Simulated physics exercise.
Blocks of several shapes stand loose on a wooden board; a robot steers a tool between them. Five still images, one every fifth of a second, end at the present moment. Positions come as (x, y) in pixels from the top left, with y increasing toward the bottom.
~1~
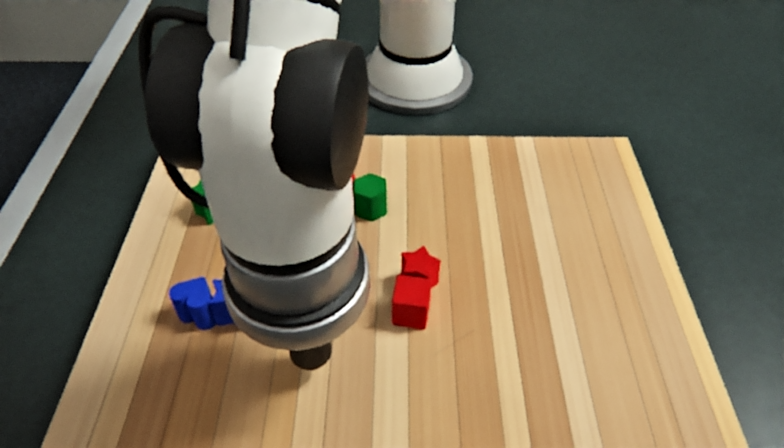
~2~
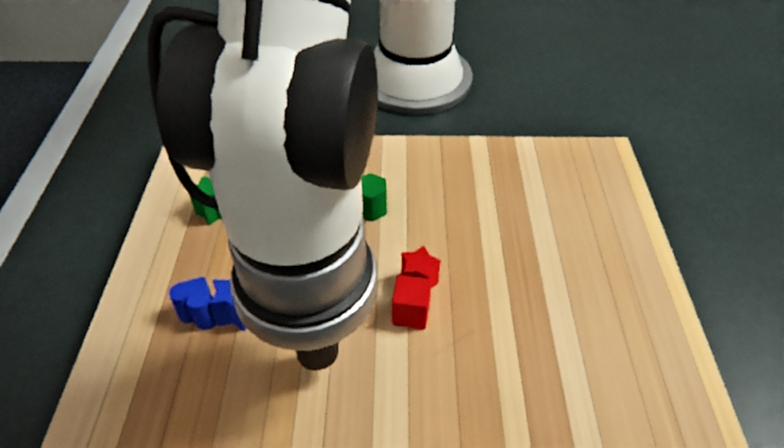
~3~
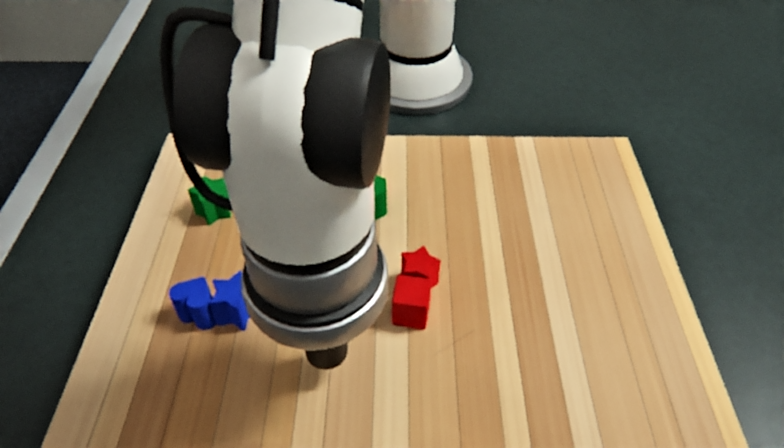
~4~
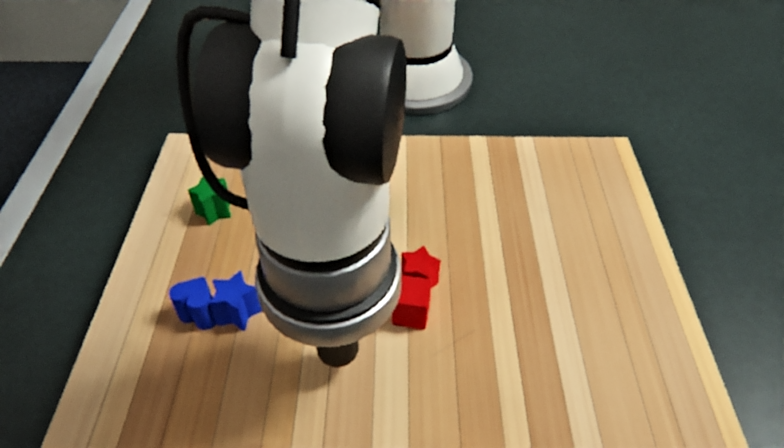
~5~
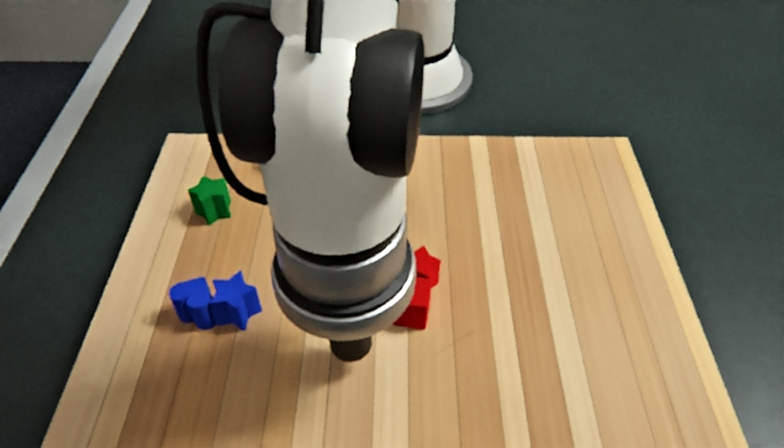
A robot arm glides slightly right over a wooden board, leaving the colored blocks unmoved.
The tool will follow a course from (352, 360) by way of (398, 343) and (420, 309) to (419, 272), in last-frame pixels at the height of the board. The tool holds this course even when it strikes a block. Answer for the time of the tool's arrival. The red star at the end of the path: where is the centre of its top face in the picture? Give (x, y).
It will end up at (438, 201).
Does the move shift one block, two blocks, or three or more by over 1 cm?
The answer will be two.
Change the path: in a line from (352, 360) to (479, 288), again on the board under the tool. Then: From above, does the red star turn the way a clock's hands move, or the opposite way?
Looking down, it rotates anti-clockwise.
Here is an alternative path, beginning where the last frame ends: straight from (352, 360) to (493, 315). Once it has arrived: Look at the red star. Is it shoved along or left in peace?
It will be nudged away from its spot.
The first path, step by step. One third of the way, tool at (400, 326); nothing pushed yet.
Two thirds of the way, tool at (421, 291); red square at (428, 257); red star at (429, 231).
At the end, tool at (420, 255); red square at (430, 224); red star at (438, 201).
